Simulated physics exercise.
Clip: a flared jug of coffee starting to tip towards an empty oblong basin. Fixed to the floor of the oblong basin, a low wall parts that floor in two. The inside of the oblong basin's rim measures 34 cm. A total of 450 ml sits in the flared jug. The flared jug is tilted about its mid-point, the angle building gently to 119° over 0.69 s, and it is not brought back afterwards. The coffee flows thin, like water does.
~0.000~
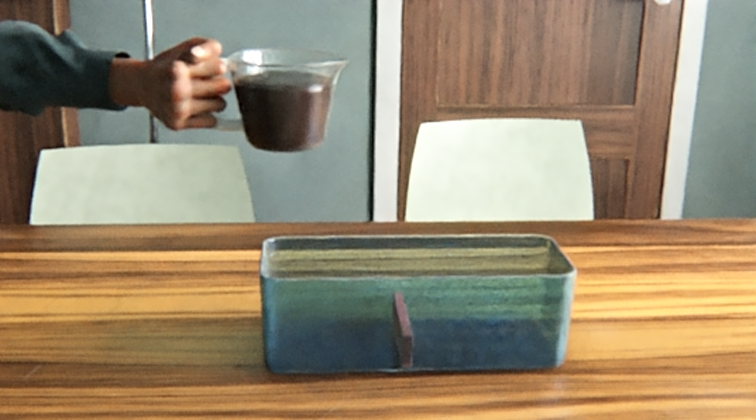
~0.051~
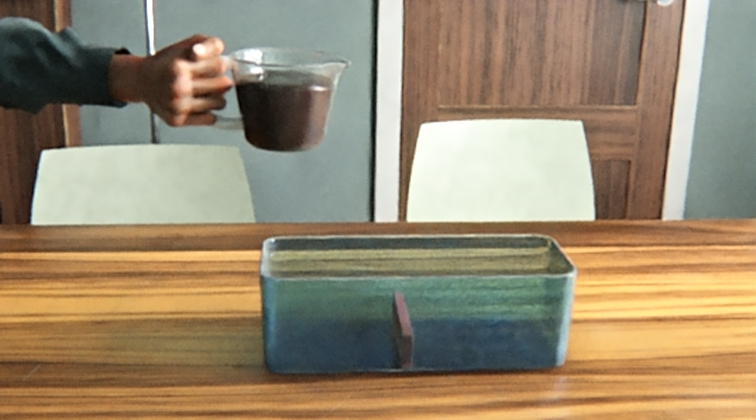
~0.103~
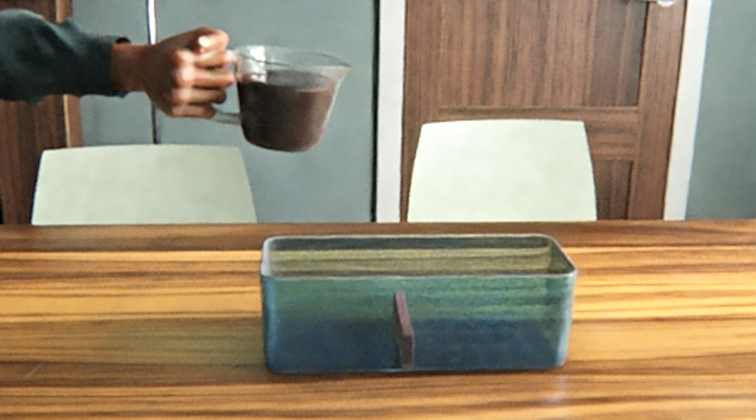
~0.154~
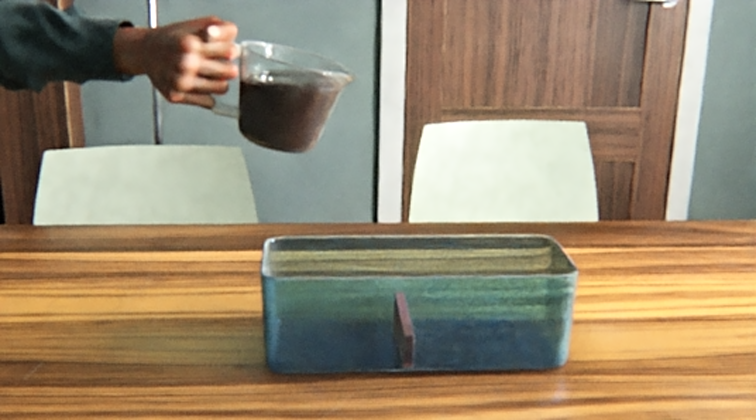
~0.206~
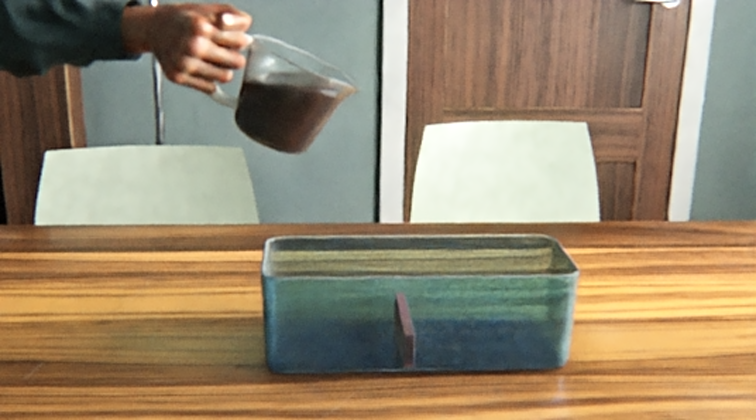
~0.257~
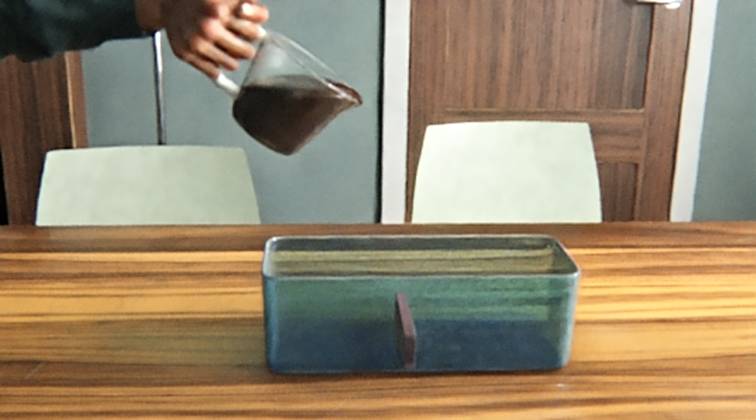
Above a striped wooden table, a hand held a glass jug of dark coffee near a bluish oblong basin with a low divider, then gradually tilted the jug rightward, its handle rising.
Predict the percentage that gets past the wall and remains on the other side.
The other side holds about 30 % in the end.
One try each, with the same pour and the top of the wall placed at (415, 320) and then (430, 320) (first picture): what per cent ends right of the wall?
The first try gives 20 percent and the second 10 percent.
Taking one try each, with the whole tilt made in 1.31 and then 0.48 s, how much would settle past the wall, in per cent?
55 and 20 %.
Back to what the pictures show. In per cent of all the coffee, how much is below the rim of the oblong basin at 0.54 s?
28 %, more or less.
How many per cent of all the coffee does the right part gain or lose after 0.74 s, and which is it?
Result: An increase, close to 4.
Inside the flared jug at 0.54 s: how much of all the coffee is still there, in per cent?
Still held: Roughly 28 % of the total.
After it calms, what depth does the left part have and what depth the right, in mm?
Left about 16 mm, right about 6 mm.
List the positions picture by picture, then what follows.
Tilt 0°; pouring edge (349, 60); surface from (237, 77) to (332, 78); the oblong basin's rim runs from (262, 259) to (563, 256); the wall's top is at (402, 313), in the first picture.
Tilt 2°; pouring edge (350, 61); surface from (238, 77) to (333, 78), in the second picture.
Tilt 6°; pouring edge (354, 67); surface from (240, 76) to (336, 80), in the third picture.
Tilt 14°; pouring edge (358, 76); surface from (244, 76) to (341, 82), in the fourth picture.
Tilt 24°; pouring edge (362, 89); surface from (246, 80) to (348, 83), in the fifth picture.
Tilt 36°; pouring edge (363, 104); surface from (242, 86) to (350, 91); 1 per cent is over the edge, in the sixth picture.
By 0.54 s the tilt is 105° and 29 per cent is still to pour, 11 is left of the wall and 17 right of it.
By 0.74 s the tilt is 119° and 1 per cent is still to pour, 67 is left of the wall and 26 right of it.
By 0.96 s the tilt is 119° and 0 per cent is still to pour, 66 is left of the wall and 30 right of it.
By 1.19 s the tilt is 119° and 0 per cent is still to pour, 65 is left of the wall and 30 right of it.
At rest 65 per cent lies left of the wall, 30 right of it and 5 outside.
